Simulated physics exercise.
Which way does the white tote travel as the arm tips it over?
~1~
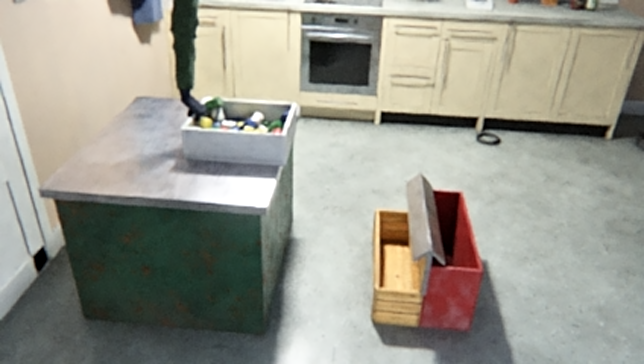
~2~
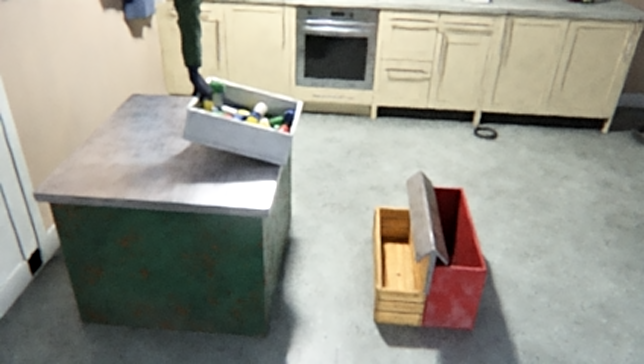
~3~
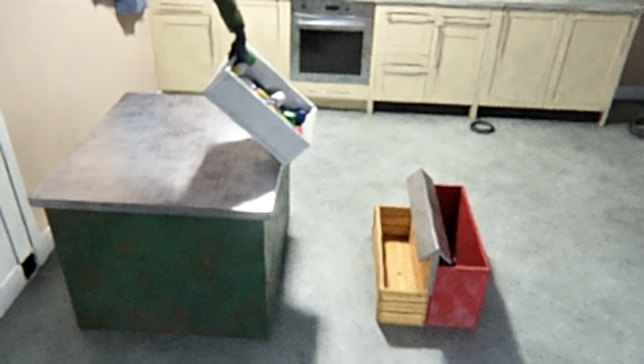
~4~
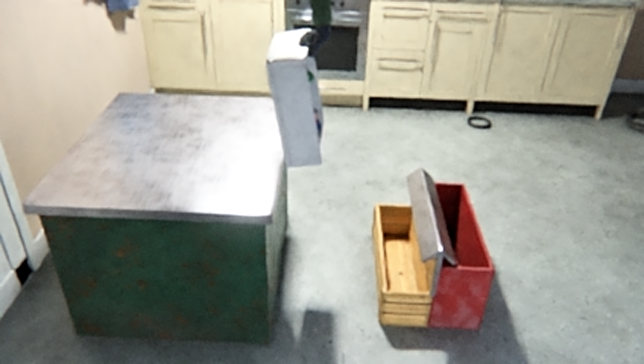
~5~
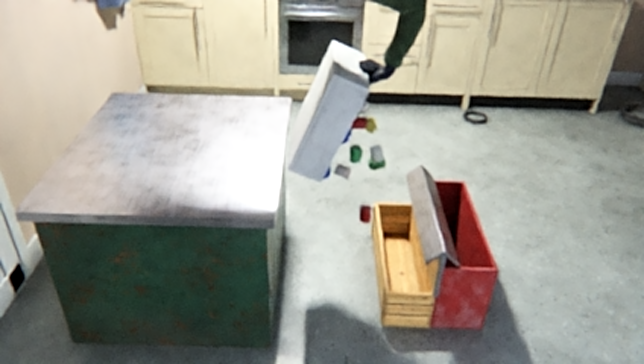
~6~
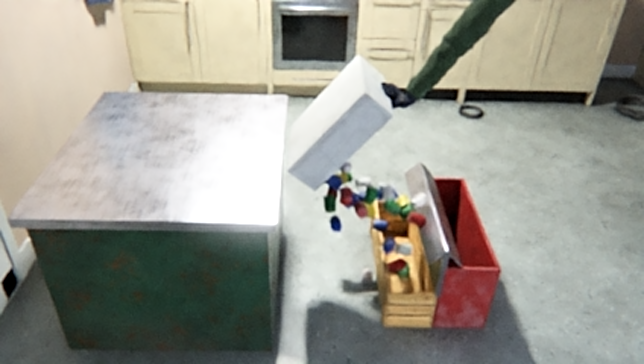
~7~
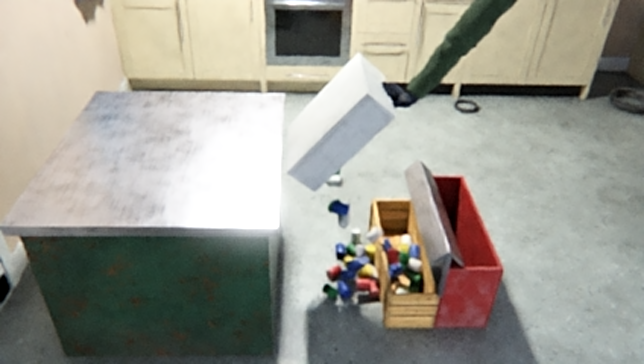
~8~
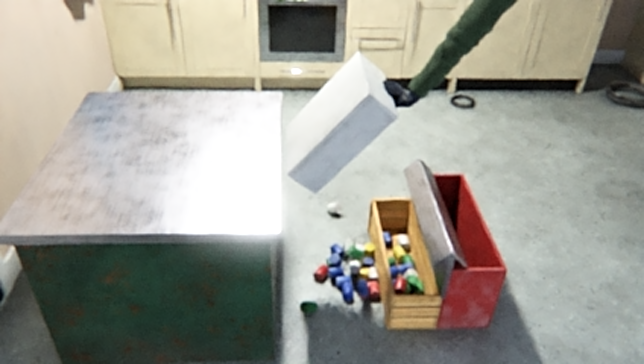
The white tote moves to the right, away from the bench and towards the wooden box.
